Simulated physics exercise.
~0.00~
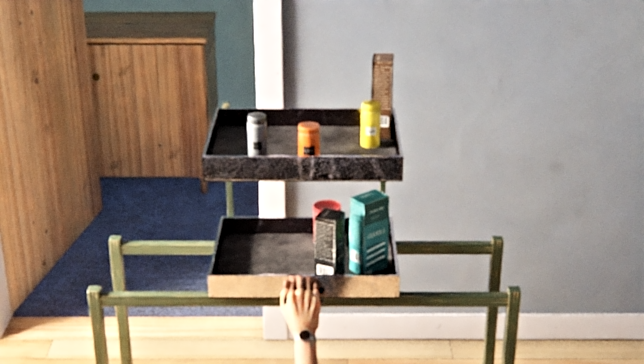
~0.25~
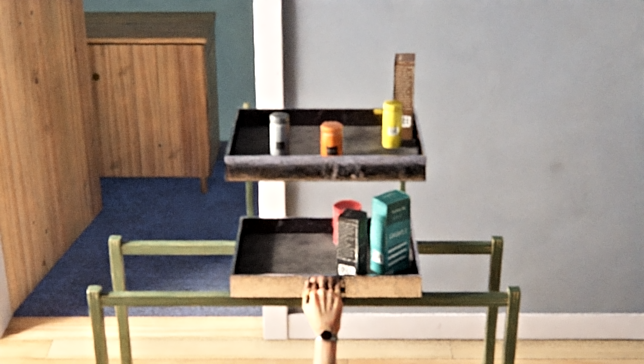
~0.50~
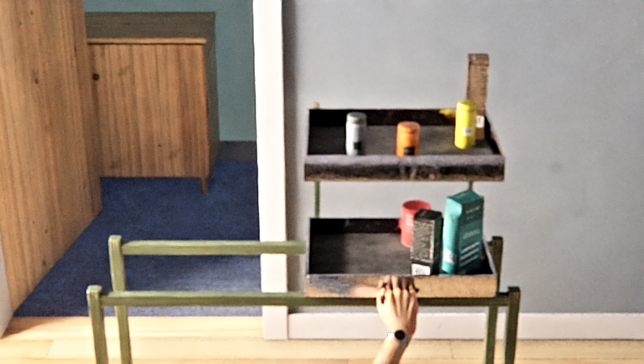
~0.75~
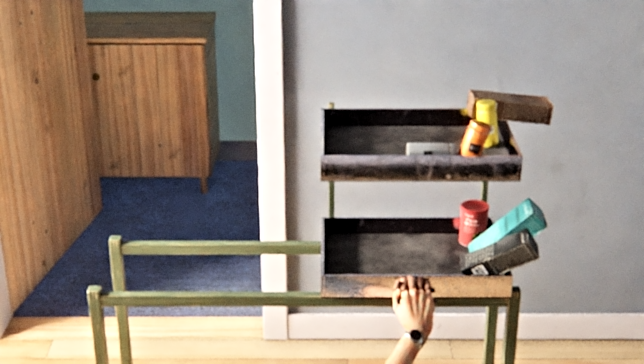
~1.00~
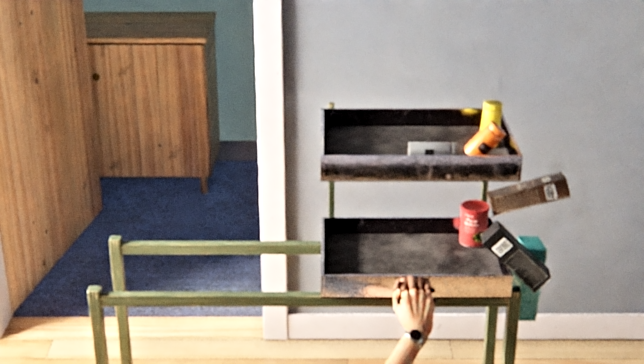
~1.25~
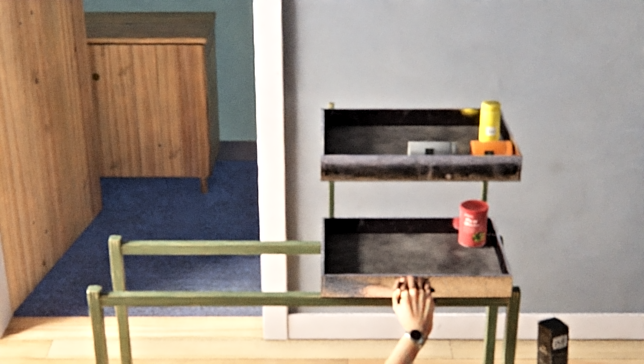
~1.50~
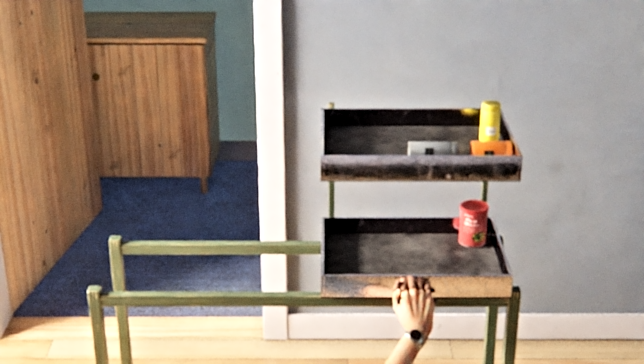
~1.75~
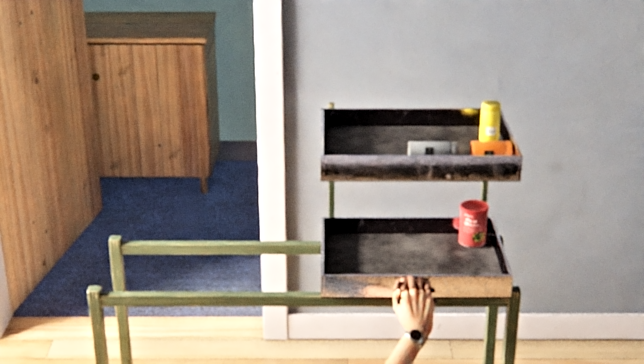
A hand wearing a dark watch grips the front of a two-level sliding tray on a green frame, seen from the front and slightly above, against a grey wall beside a blue-carpeted area with wooden cabinets. The upper level holds grey, orange and yellow shakers and a tall brown carton; below stand a red tin, a black carton and a turquoise packet. The hand moves the tray right until it stops abruptly. The grey and orange shakers topple, while the brown carton, turquoise packet and black carton tumble off the right side. The yellow shaker and red tin remain upright.
